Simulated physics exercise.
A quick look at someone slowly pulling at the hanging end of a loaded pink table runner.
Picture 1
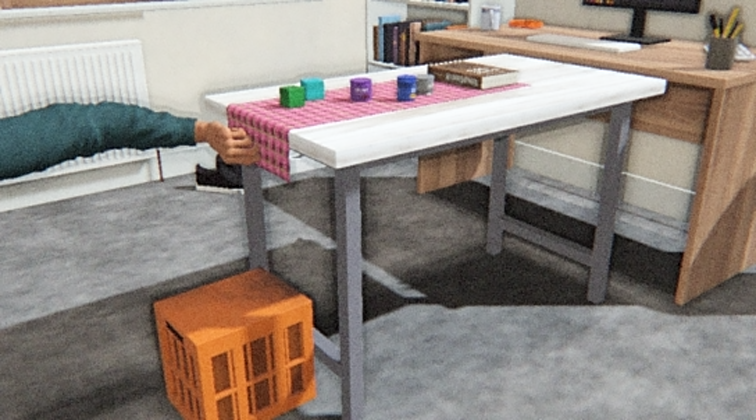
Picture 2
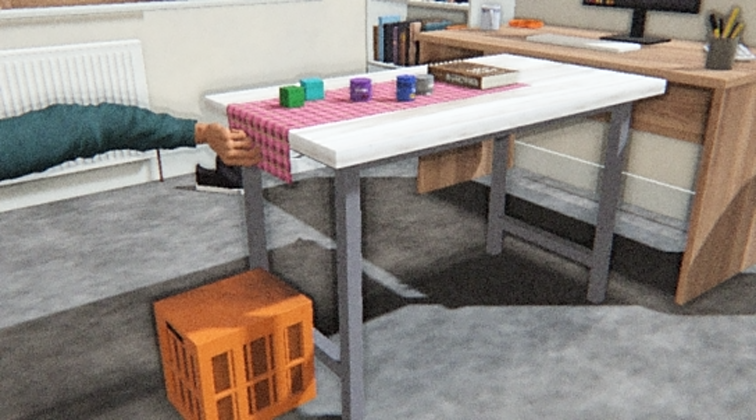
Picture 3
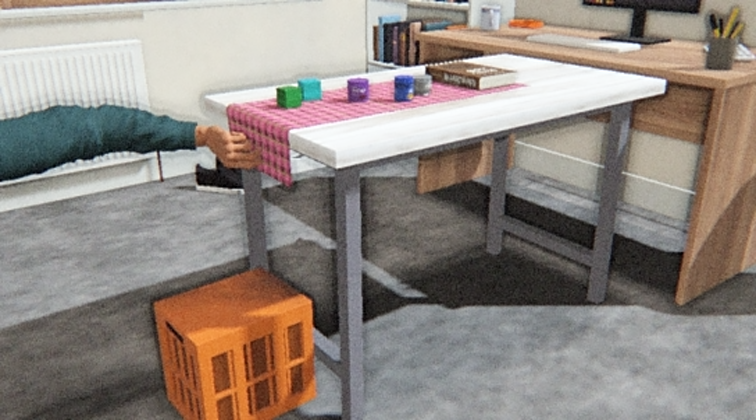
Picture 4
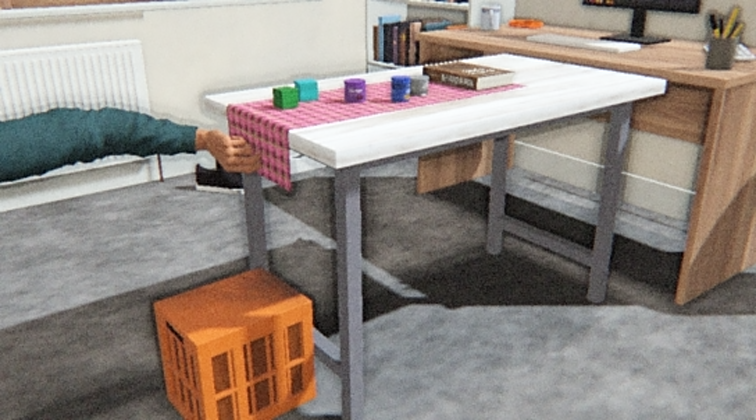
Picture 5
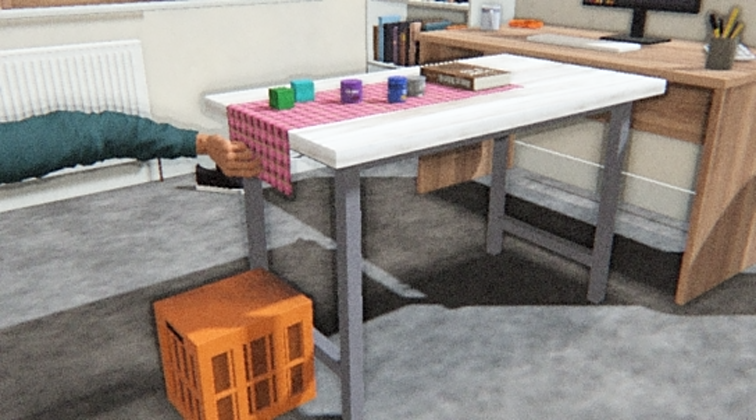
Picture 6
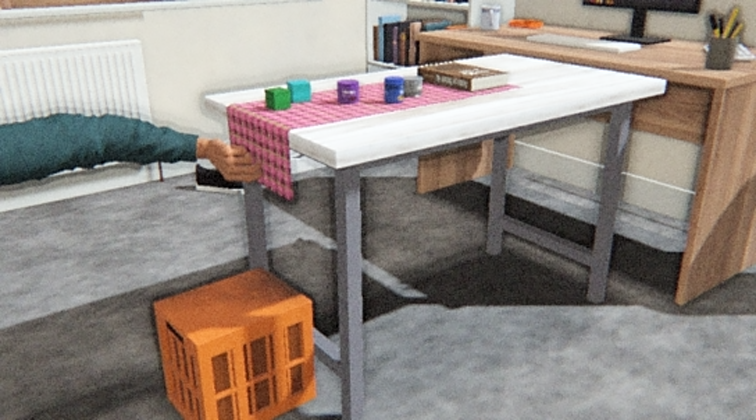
In a room with a desk and a radiator, a hand at the left slowly pulled the pink checked runner down over the table's edge, and the cubes, pots and book on it slid slightly left.
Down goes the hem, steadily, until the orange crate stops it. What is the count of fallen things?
It carries off three.
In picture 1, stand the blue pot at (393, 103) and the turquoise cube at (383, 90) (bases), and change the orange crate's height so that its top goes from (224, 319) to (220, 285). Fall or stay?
The blue pot survives, the turquoise cube survives.
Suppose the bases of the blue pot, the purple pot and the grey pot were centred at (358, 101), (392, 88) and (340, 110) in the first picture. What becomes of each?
The blue pot tumbles off; the purple pot remains up; the grey pot drops off.
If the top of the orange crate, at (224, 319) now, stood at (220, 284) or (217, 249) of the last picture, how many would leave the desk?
It would be 2 and 1.
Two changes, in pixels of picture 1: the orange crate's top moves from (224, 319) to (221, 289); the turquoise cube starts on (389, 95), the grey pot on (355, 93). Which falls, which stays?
The turquoise cube holds on; the grey pot does not fall.
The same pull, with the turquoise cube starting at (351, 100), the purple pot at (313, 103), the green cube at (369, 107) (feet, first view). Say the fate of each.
The turquoise cube drops off; the purple pot is carried off; the green cube comes down.
A little later, hem near (263, 257); green cube and turquoise cube gone.
Next, hem on the crate; green cube, turquoise cube and purple pot gone.
When it is over, hem on the crate; green cube, turquoise cube and purple pot gone. The answer is three.
